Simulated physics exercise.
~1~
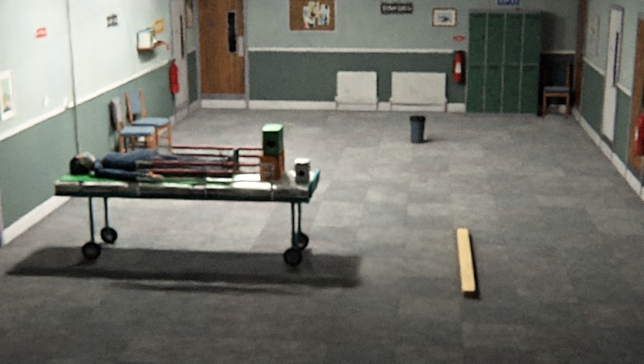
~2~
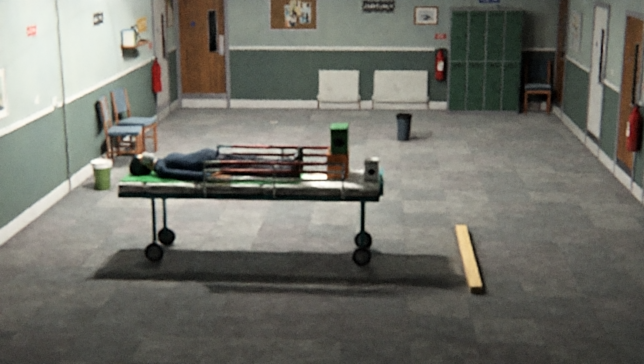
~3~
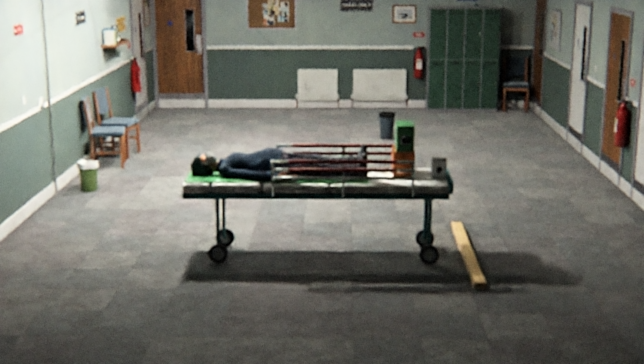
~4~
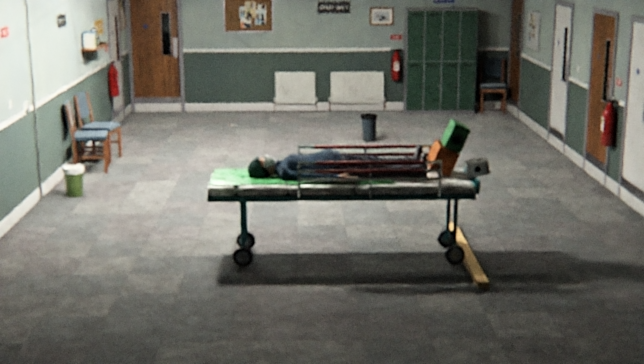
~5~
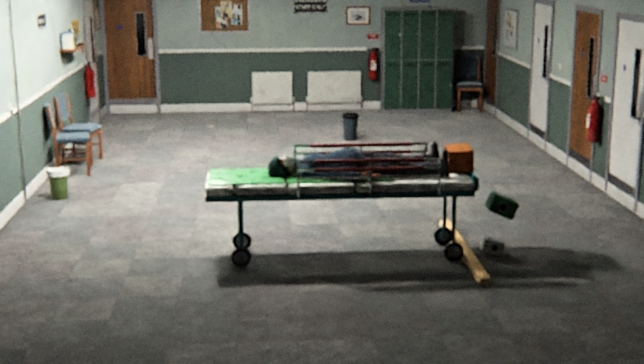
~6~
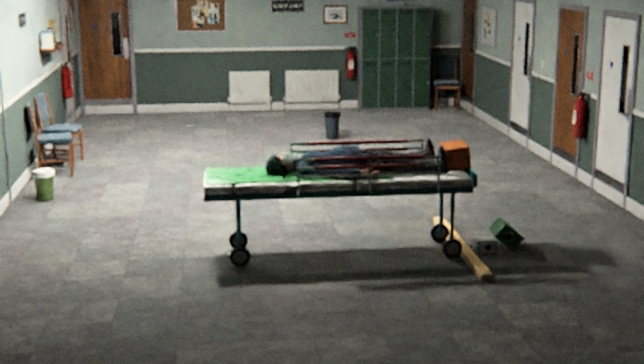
A gurney carrying a limp person rolled right across a grey hall and stopped dead at a low sill, sending the person sliding towards its foot. A green box and a small pale one tumbled to the floor, while an orange bag stayed aboard.
